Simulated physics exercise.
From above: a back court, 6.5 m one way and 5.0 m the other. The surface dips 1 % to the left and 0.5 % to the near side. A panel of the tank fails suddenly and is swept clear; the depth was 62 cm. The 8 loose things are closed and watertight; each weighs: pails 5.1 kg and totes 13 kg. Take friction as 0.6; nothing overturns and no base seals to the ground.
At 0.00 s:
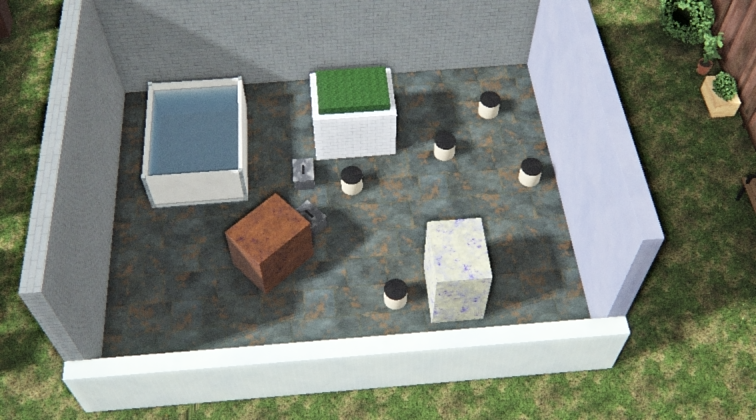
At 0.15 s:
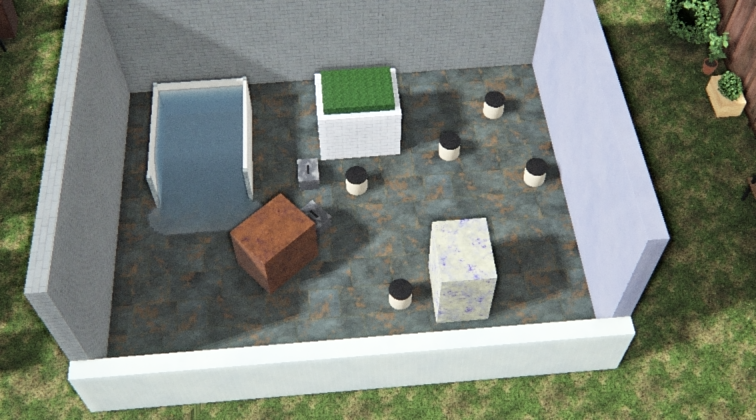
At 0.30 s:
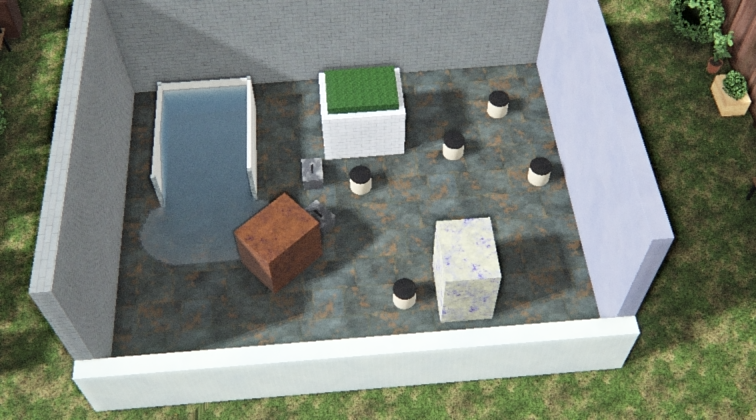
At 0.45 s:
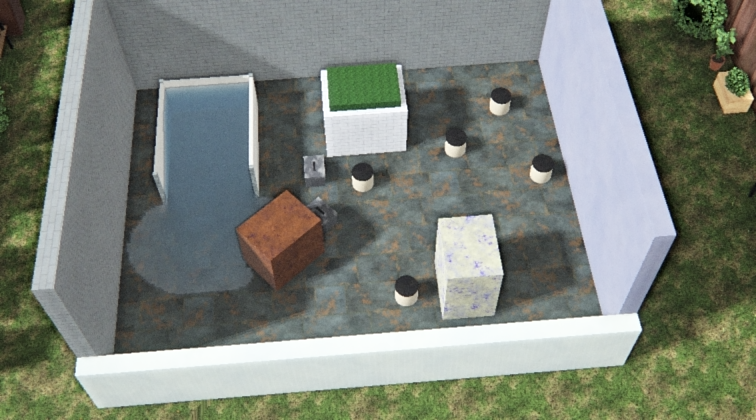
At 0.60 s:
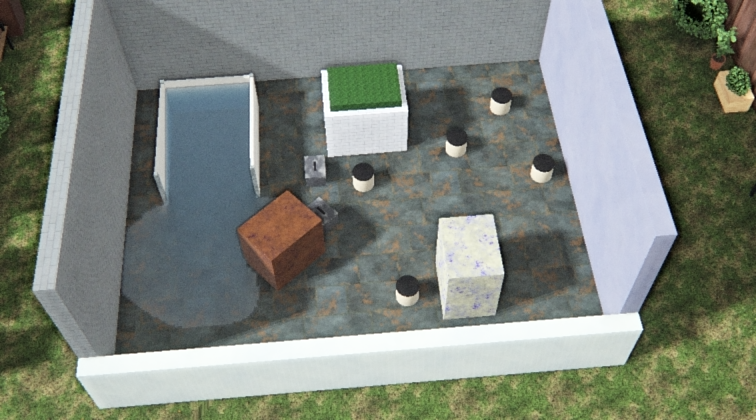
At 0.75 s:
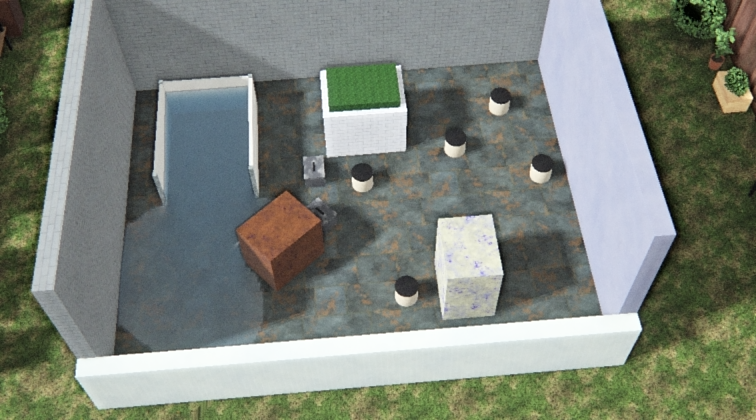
A walled back court with a dark, mottled stone floor and grass outside is seen from high above, the view shifting very slightly. A white-sided tank of blue water stands at the upper left, with a green-topped white block, a rust-brown block, a pale speckled block and small black-topped cylinders to its right. The tank's near panel gives way and water spreads toward the near wall, passing the unmoving brown block.
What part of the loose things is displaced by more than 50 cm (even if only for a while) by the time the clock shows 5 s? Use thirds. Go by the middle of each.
Share: Less than a third.
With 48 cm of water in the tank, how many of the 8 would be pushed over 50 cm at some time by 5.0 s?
In that case 1 of them.
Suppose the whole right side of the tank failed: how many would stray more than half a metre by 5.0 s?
Then 7.
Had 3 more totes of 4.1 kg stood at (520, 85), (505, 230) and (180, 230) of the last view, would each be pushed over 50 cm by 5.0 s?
In turn: Under, under, past it.
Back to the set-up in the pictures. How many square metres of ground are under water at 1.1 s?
Roughly 8.0 m2.
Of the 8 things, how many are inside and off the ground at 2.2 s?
I count 0.
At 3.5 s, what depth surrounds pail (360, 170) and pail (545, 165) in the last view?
About 2 and 0 cm.
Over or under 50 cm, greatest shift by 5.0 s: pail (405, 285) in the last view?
It is more.
After 1.1 s 0 of 8 are over 50 cm from their spots; 0 afloat.
After 2.2 s 0 of 8 are over 50 cm from their spots; 0 afloat.
After 3.5 s 0 of 8 are over 50 cm from their spots; 1 afloat.
After 5.0 s 1 of 8 are over 50 cm from their spots, and 1 have been at some point; 0 afloat.
